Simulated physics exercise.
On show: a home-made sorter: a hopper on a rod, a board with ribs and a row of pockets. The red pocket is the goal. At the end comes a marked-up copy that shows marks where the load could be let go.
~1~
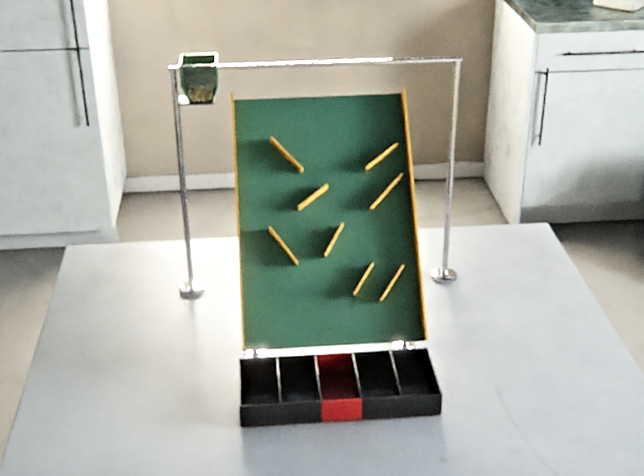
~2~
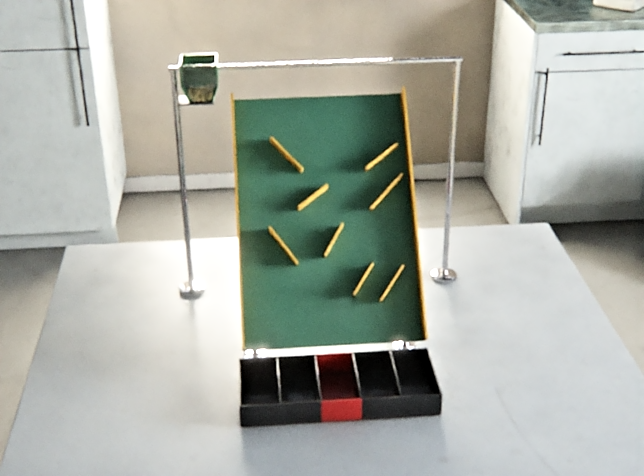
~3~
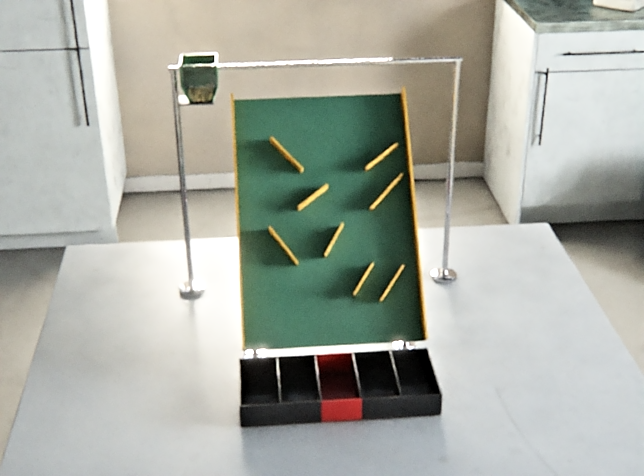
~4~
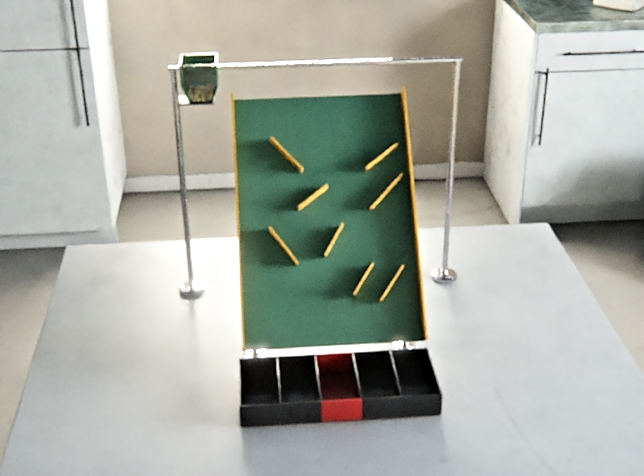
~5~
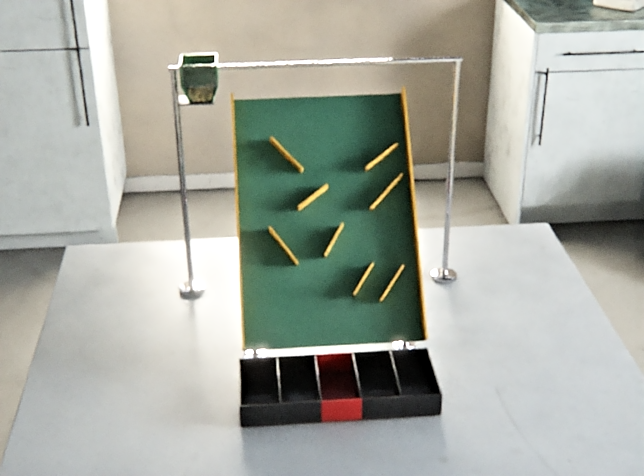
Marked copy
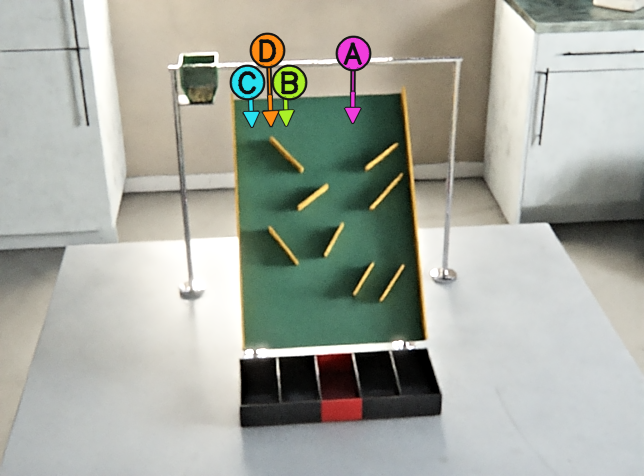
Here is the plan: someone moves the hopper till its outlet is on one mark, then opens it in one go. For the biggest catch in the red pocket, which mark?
Mark B.
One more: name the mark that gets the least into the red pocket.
Mark C.
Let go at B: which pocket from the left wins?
It is the third one.
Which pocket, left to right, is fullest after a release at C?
The first.
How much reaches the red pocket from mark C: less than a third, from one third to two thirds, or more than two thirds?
It is less than a third.
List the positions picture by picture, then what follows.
In the first frame, hopper near (200, 91), soya beans, door shut.
In the second frame, ribs (271, 137) to (302, 169), (366, 168) to (398, 143), (299, 207) to (327, 184).
In the third frame, ribs (372, 207) to (403, 173), (269, 227) to (297, 262), (325, 255) to (343, 223).
In the fourth frame, ribs (354, 294) to (373, 263), (381, 300) to (404, 265).
In the fifth frame, red pocket near (342, 409), number 3 of 5 from the left.
On the marked copy, mark A meets the board at (352, 117); mark B meets the board at (286, 120); mark C meets the board at (251, 121); mark D meets the board at (270, 120).
Choosing A, close to half in the red pocket, close to a third in other pockets, a small share outside the box.
Choosing B, the bulk in the red pocket, a small share in other pockets, a small share outside the box.
Choosing C, a small share in the red pocket, close to two thirds in other pockets, close to a quarter outside the box.
Choosing D, close to half in the red pocket, close to a third in other pockets, a small share outside the box.
